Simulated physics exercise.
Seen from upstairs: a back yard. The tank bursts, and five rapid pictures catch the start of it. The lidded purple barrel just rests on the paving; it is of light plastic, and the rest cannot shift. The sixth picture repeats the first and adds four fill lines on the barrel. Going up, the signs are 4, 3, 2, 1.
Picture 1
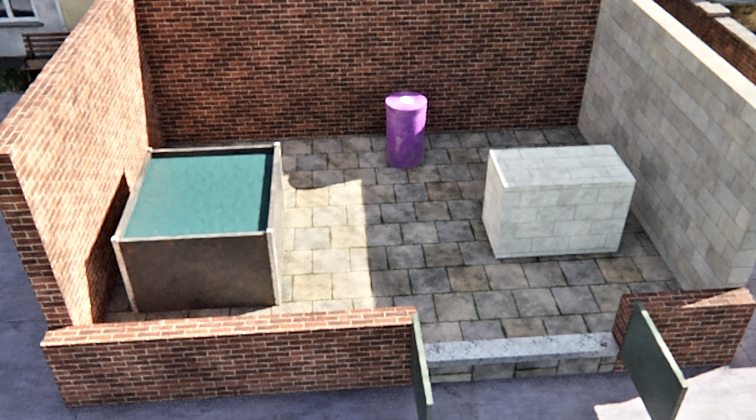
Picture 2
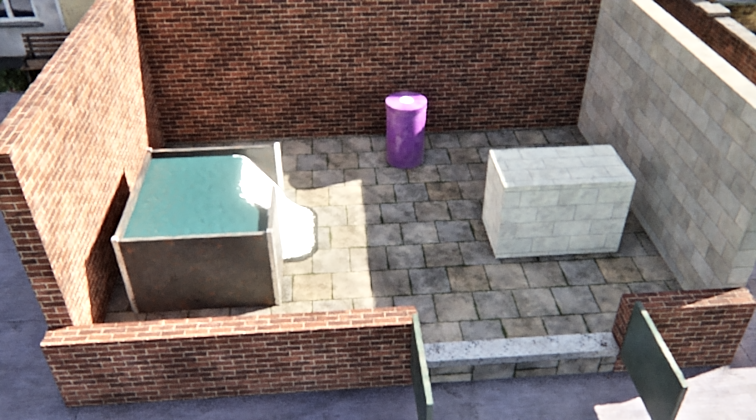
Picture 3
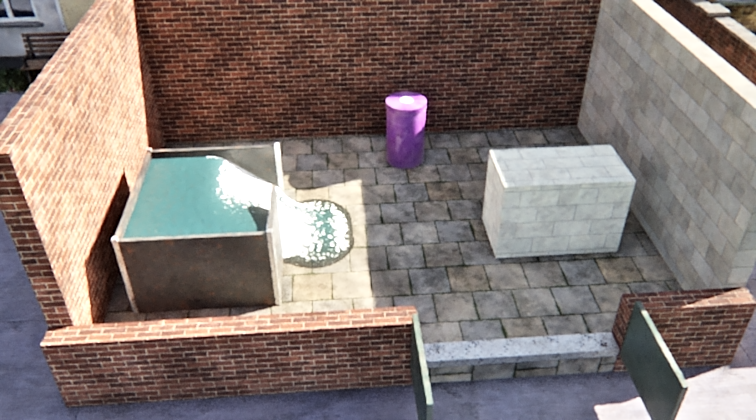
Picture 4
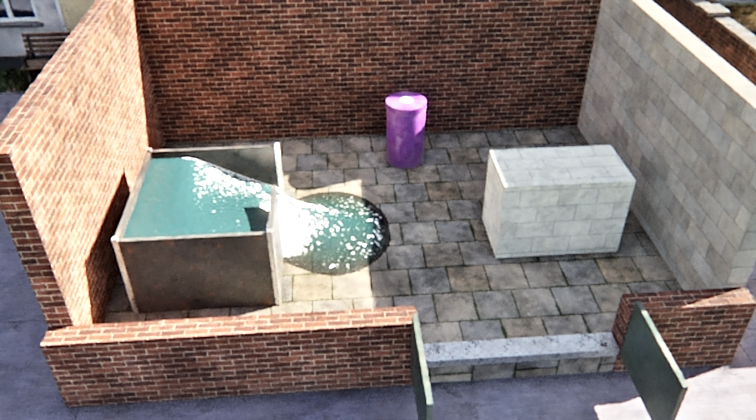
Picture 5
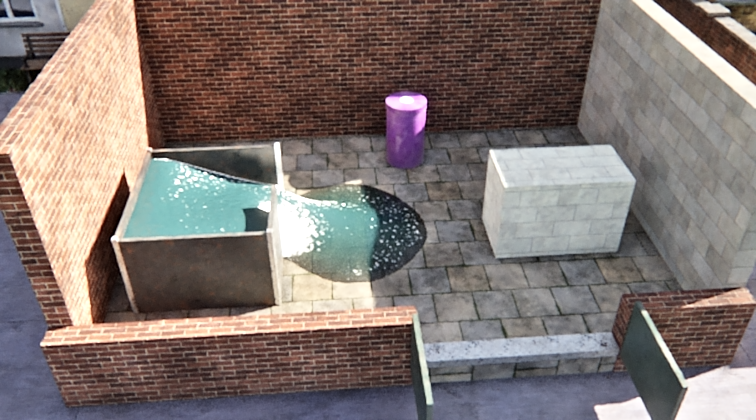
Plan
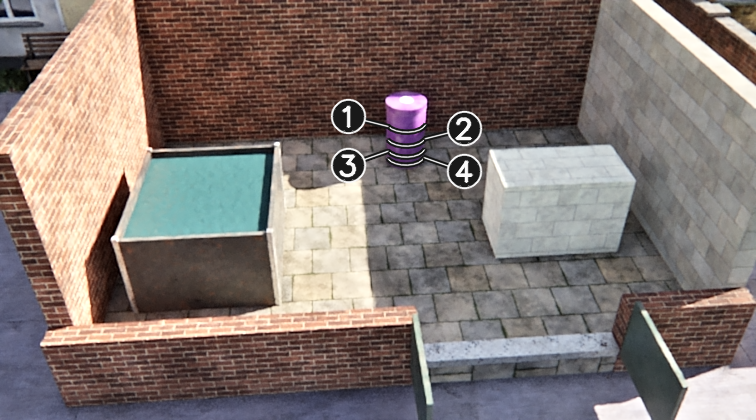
A large open tank of green water in a brick-walled yard poured out through its right side, and the foamy water spread rightward across the paving while the purple barrel and pale block stayed still.
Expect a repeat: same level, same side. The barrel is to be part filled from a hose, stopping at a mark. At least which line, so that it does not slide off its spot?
Take 2.
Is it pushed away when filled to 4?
Yes, that goes wrong.
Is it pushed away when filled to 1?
No, that is safe.
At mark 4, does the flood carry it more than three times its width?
Yes.
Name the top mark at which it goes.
Here it is mark 3.
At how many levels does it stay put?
Two.
On the marked copy, 1 at (408, 132); 2 at (408, 146); 3 at (407, 157); 4 at (407, 165); from the bottom up 4, 3, 2, 1.
If 1 is chosen, it does not move.
If 2 is chosen, it does not move.
If 3 is chosen, it is pushed about its own width away.
If 4 is chosen, it is pushed about 5 times its own width away.
